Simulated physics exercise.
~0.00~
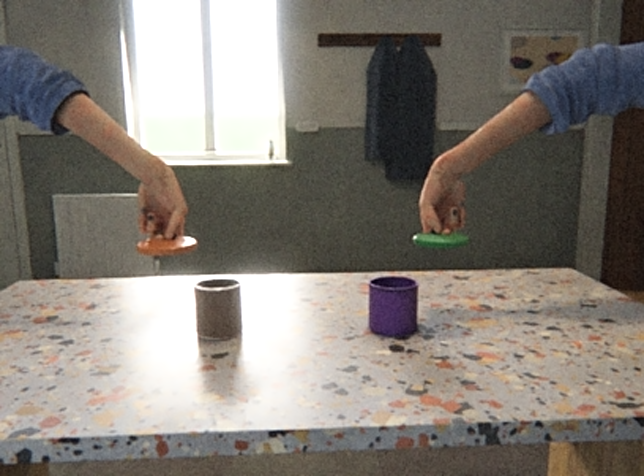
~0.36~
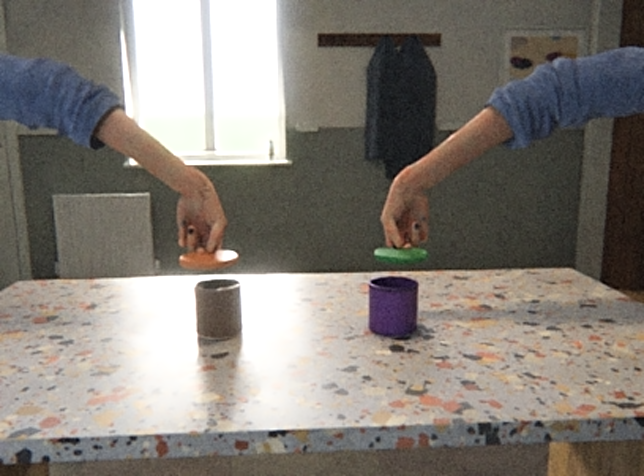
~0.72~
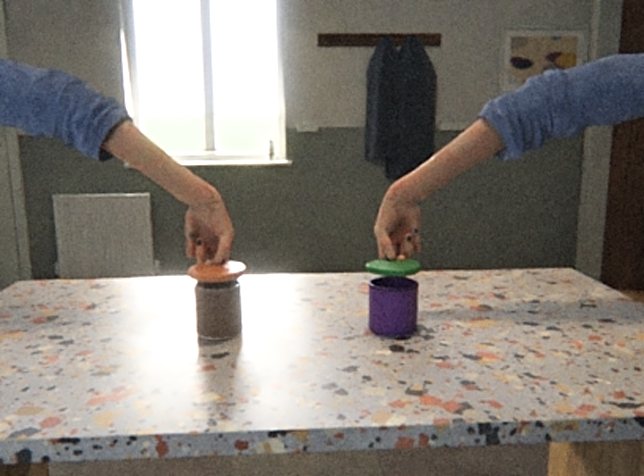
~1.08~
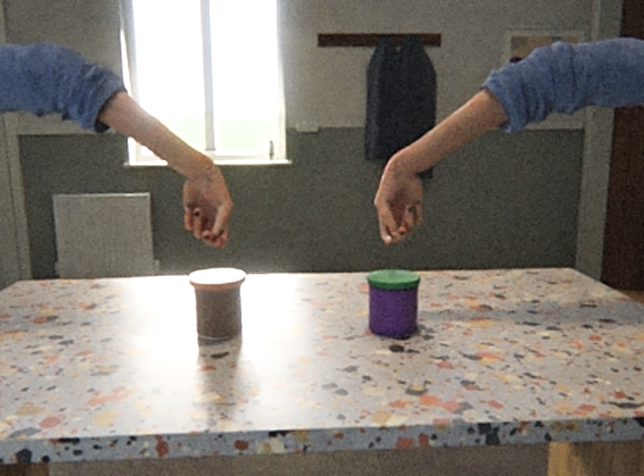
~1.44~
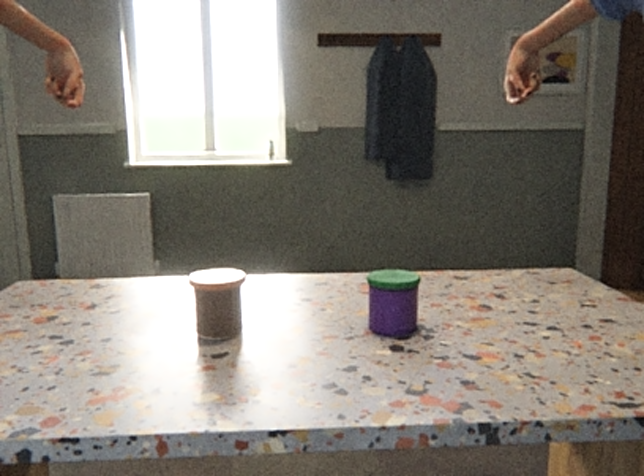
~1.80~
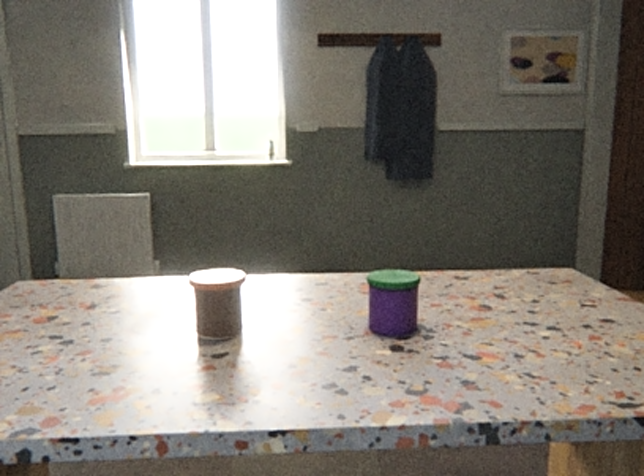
The video shows two hands holding an orange coaster and a green coaster above a brownish mug and a purple jar on a speckled table. They move inward, lower the coasters onto the openings, release them and withdraw, leaving both containers covered.
